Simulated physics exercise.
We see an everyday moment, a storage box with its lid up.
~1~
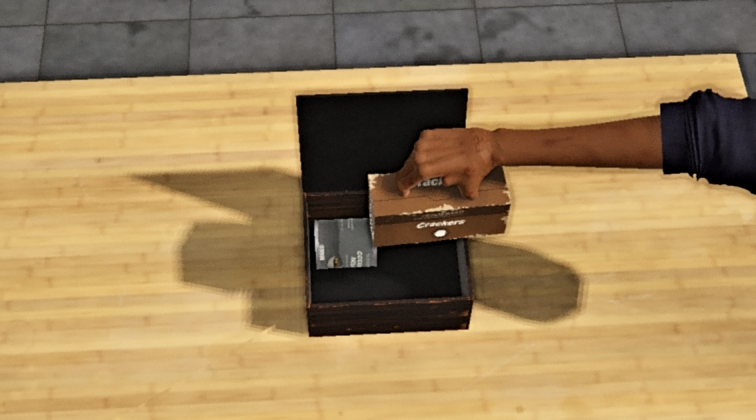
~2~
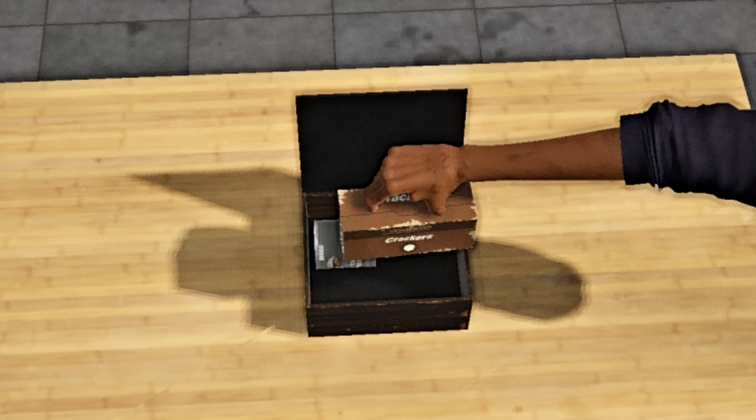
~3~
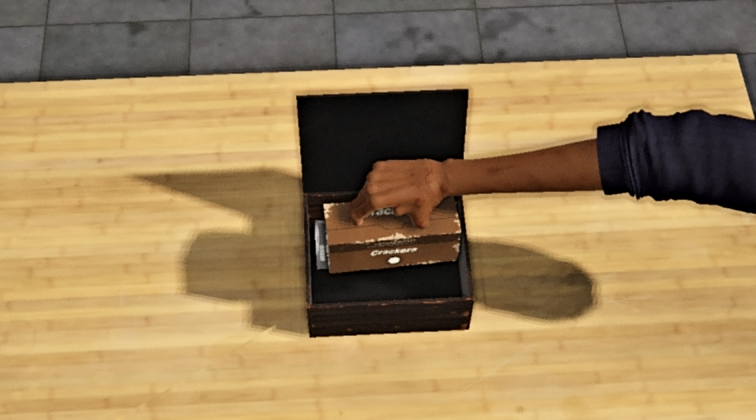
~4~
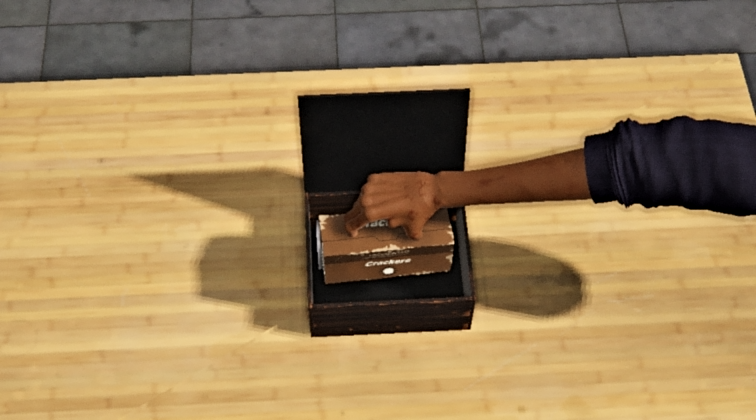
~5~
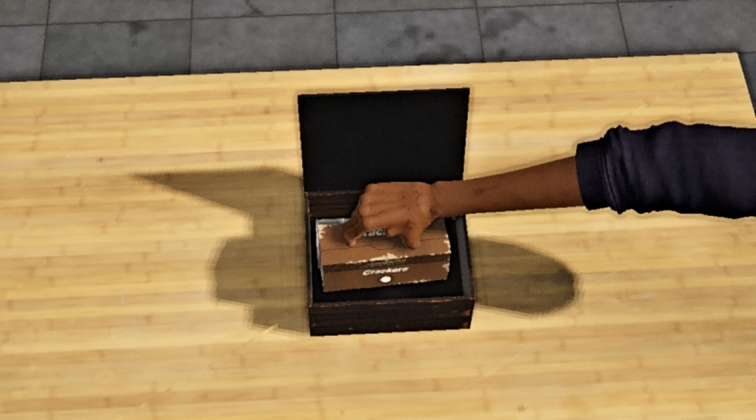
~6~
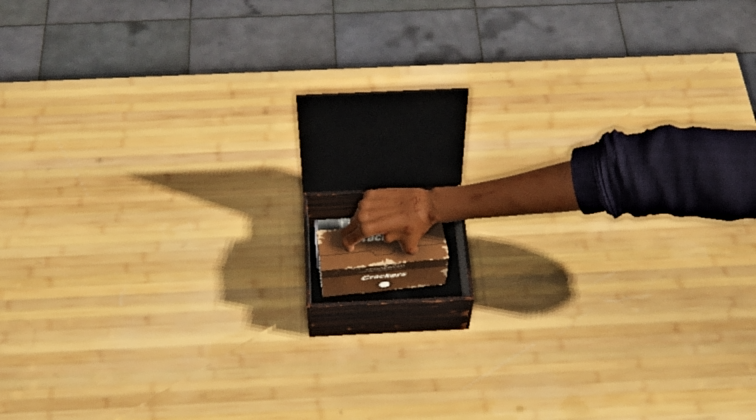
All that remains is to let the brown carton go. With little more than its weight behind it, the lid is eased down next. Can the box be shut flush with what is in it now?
Yes, flush.
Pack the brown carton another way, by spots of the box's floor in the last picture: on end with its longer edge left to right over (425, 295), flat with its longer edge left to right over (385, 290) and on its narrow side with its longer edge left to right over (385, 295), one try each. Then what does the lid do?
Well, the first try leaves the lid standing open, the second leaves it lying shut, and the third leaves it lying shut.
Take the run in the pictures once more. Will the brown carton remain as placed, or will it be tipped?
Result: It remains as it was set.
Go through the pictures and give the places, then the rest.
In the first frame, on its way; brown carton (438, 205); grey tin (346, 243).
In the second frame, on its way; brown carton (406, 220).
In the third frame, on its way; brown carton (391, 233).
In the fourth frame, on its way; brown carton (386, 244).
In the fifth frame, on its way; brown carton (383, 253).
In the sixth frame, in place under the hand; brown carton (382, 258).
Then, 1.30 s on from there, lid 79° above the rim; brown carton shifted a little near (381, 284).
Then, 1.90 s on from there, lid 29° above the rim; brown carton shifted a little near (381, 284).
In the end, lid shut; moved from the start, brown carton; grey tin unmoved. At the end, from the last picture's camera, brown carton near (381, 284).
